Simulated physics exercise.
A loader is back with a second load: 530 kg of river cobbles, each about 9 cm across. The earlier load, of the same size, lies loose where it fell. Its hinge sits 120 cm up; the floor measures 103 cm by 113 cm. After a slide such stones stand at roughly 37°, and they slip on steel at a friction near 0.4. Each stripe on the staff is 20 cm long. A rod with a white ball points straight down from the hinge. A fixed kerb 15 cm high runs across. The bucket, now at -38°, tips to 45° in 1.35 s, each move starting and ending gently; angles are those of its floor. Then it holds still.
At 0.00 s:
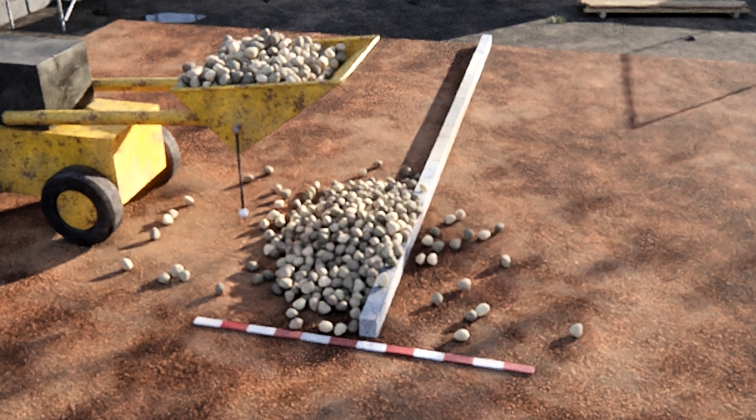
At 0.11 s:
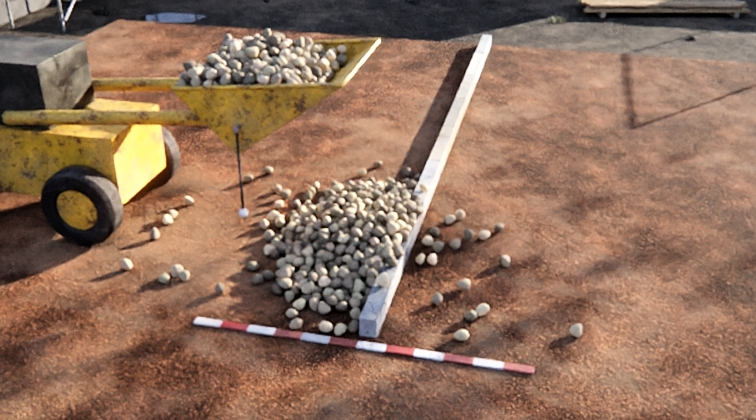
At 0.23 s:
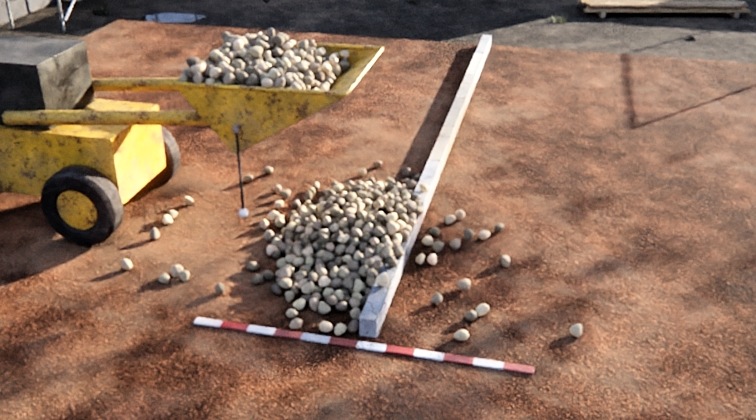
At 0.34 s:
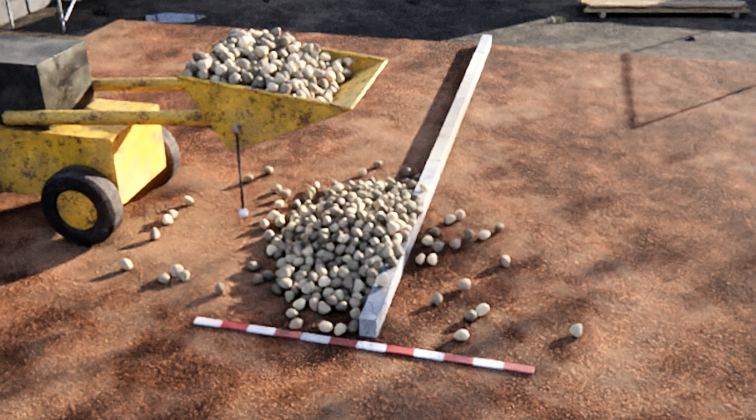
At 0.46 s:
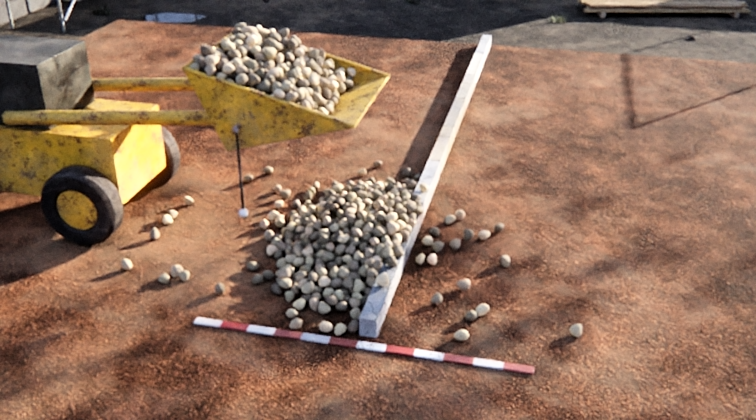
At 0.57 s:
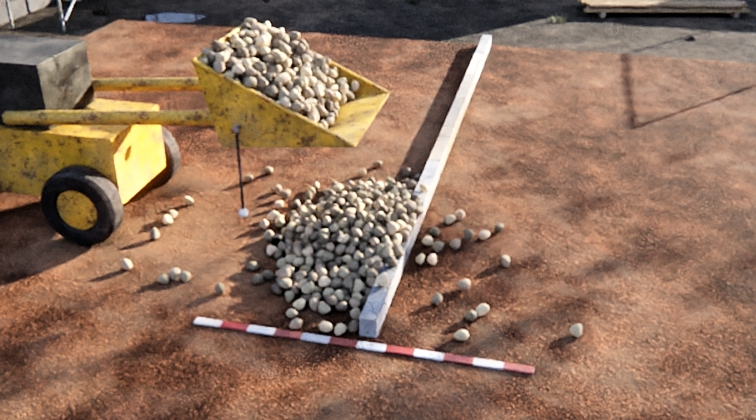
Yellow wheeled loader tilting its stone-filled bucket forward, the right-hand lip lowering above a loose heap of stones beside a pale kerb.
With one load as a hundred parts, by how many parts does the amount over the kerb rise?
About 29 per cent.
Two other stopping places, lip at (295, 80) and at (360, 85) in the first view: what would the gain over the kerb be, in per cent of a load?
Near 0 per cent from the first place, 45 from the second.
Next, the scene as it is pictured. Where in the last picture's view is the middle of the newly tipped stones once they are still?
Their middle is at about (369, 223).
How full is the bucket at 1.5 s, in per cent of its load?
Roughly 40 per cent is still inside.
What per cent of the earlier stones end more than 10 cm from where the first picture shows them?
Roughly 20 per cent of them.
After 1.0 s the floor is at 32°; in per cent of one load, 98 in the bucket, 101 on this side of the kerb, 3 over the kerb; the foremost stones are at (493, 284).
After 1.5 s the floor is at 45°; in per cent of one load, 39 in the bucket, 158 on this side of the kerb, 4 over the kerb; the foremost stones are at (493, 284).
After 1.8 s the floor is at 45°; in per cent of one load, 8 in the bucket, 173 on this side of the kerb, 21 over the kerb; the foremost stones are at (499, 274).
After 4.4 s the floor is at 45°; in per cent of one load, 0 in the bucket, 169 on this side of the kerb, 32 over the kerb; the foremost stones are at (542, 254). Net gain over the kerb, 29.
